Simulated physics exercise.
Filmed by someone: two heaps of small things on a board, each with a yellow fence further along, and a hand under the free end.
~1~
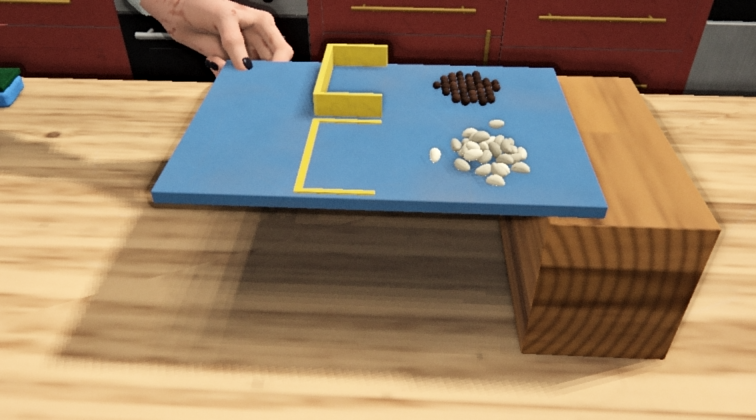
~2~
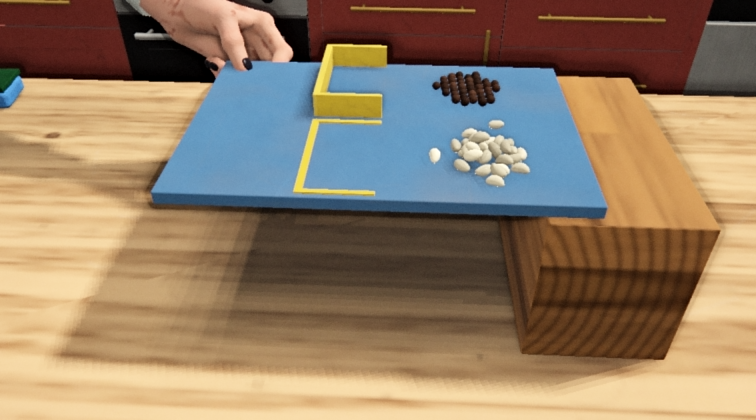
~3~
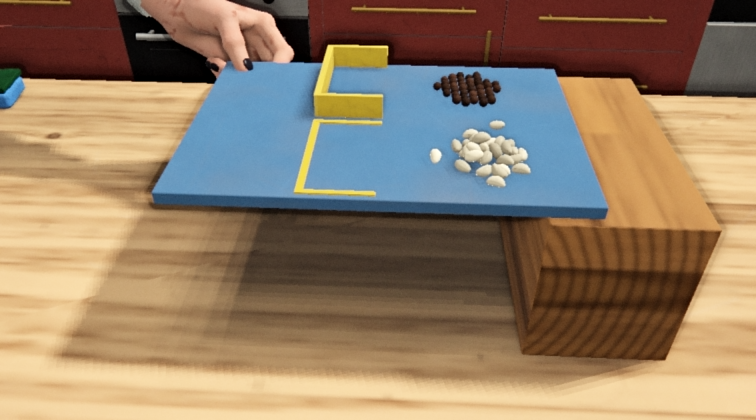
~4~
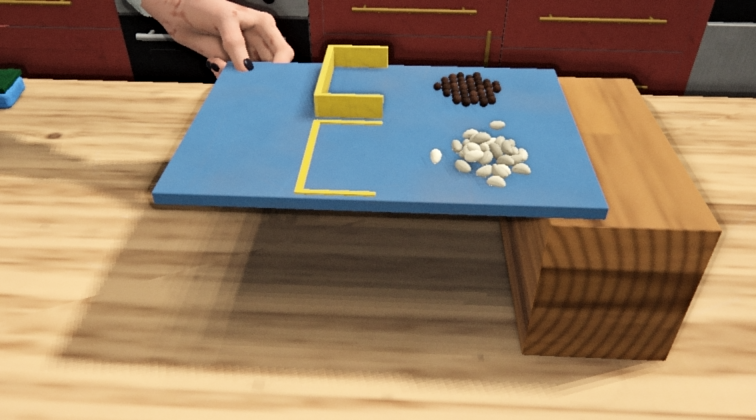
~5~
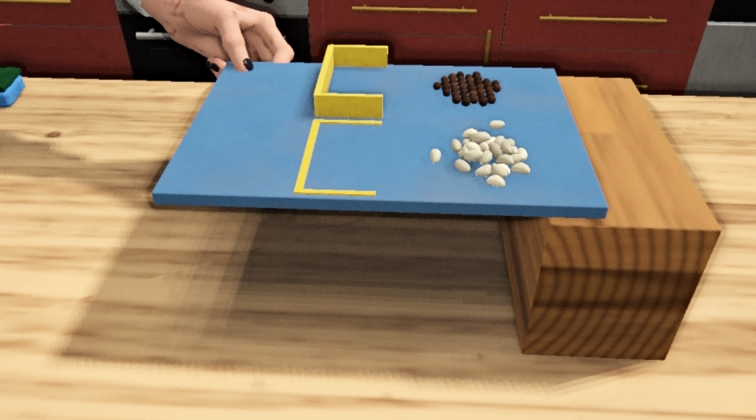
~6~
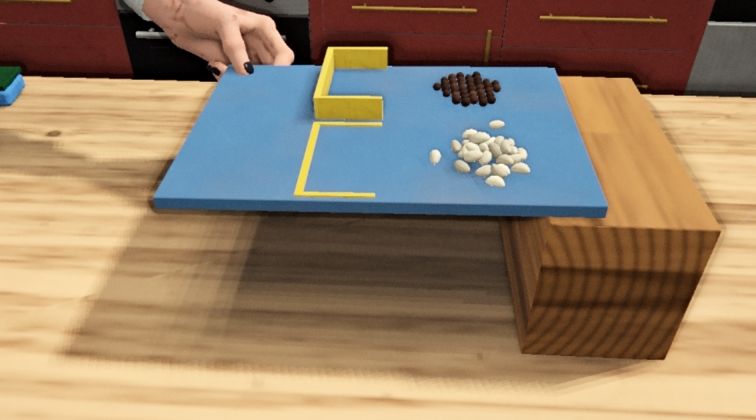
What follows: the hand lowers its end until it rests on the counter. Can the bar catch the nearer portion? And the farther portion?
Well, the nearer portion crosses its bar, and the farther portion? It gets no further than its bar.
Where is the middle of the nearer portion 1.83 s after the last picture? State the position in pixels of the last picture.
I'd say its middle is near (189, 275).
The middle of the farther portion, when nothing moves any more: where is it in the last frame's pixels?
About (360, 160).
Then, 0.70 s on from there, board sloping at 17°; nearer portion where it was; farther portion on its way down.
Then, 1.31 s on from there, board sloping at 29°; nearer portion near a quarter past its bar; farther portion has reached its bar.
Then, 1.83 s on from there, board resting at 30°; nearer portion all but a few past its bar; farther portion has reached its bar.
In the end, board resting at 30°; nearer portion all but a few past its bar; farther portion gathered behind its bar.
